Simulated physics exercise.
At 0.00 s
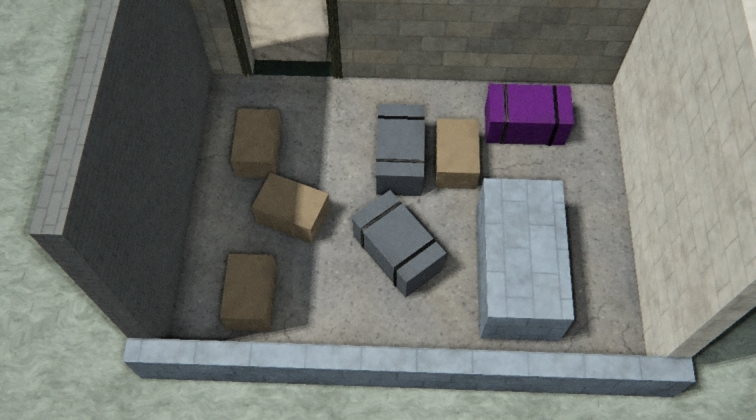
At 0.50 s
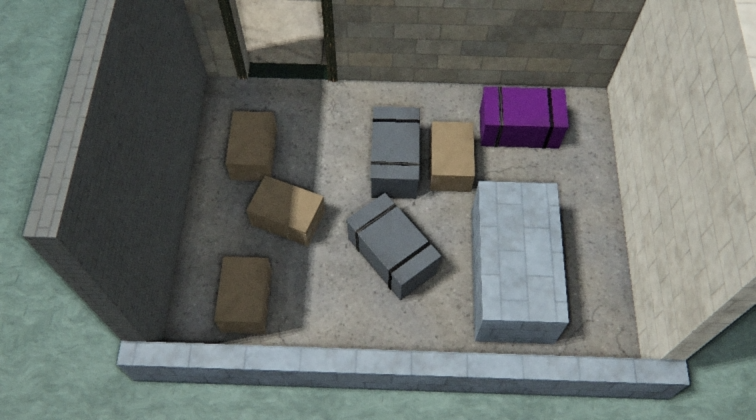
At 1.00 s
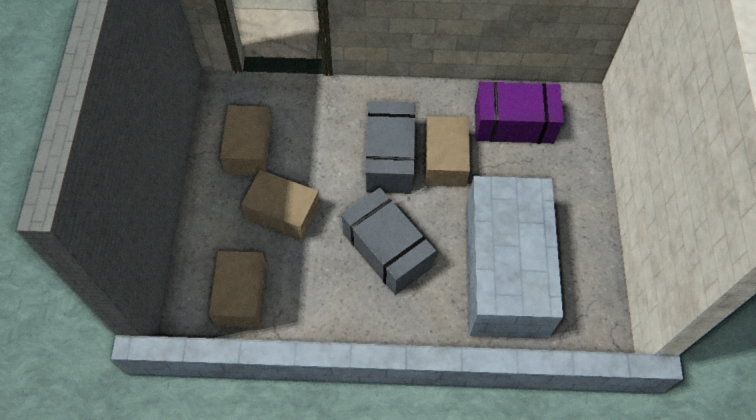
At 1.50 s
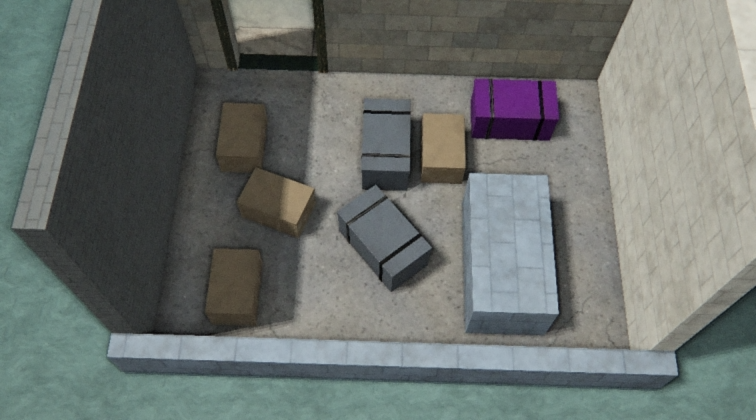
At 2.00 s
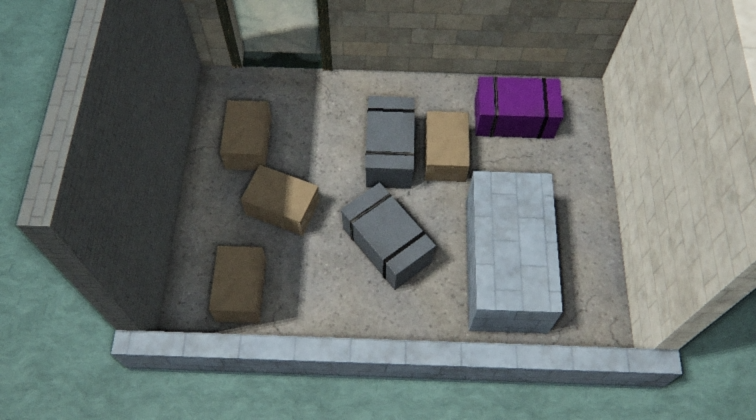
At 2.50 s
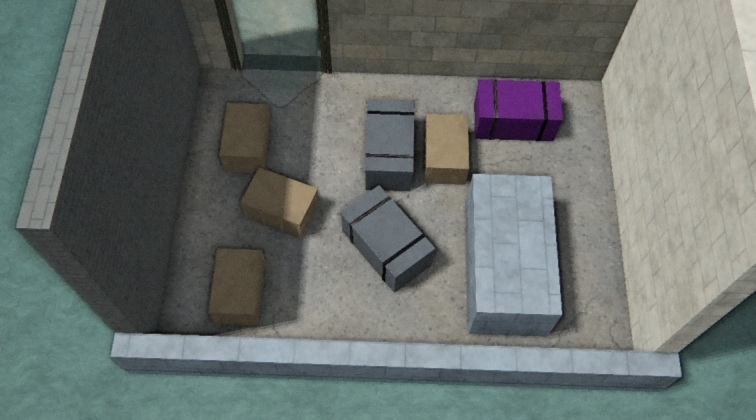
A large pale block, a purple trunk, two grey trunks and several brown boxes sat still in a small walled room, while water showed at the open doorway and then crept just over the floor inside.
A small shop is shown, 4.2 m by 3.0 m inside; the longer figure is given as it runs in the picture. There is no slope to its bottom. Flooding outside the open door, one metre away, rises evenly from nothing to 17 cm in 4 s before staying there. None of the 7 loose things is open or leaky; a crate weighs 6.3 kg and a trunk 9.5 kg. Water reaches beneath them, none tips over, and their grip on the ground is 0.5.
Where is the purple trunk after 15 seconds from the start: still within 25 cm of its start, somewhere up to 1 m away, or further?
Distance covered: Moderate.
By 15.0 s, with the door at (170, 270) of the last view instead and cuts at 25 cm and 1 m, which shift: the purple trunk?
I'd expect the purple trunk to shift slightly.
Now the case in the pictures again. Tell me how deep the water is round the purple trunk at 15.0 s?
Around 8 cm.
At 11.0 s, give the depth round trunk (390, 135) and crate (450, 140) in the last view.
First about 5 cm, second about 4 cm.
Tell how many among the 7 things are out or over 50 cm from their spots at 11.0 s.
I get 5.
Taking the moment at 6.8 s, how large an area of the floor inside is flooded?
Some 8.5 m2 of it.
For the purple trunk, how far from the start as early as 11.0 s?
Close to 5 cm.
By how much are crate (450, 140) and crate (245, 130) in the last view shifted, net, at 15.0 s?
In turn: 60 cm, 200 cm.
After 3.5 s the purple trunk is near (520, 99), 0.0 m from its start, aground; 0 afloat.
After 6.8 s the purple trunk is near (520, 99), 0.0 m from its start, aground; 3 afloat.
After 11.0 s the purple trunk is near (522, 97), 0.0 m from its start, aground; 6 afloat.
After 15.0 s the purple trunk is near (570, 104), 0.5 m from its start, afloat; 7 afloat.
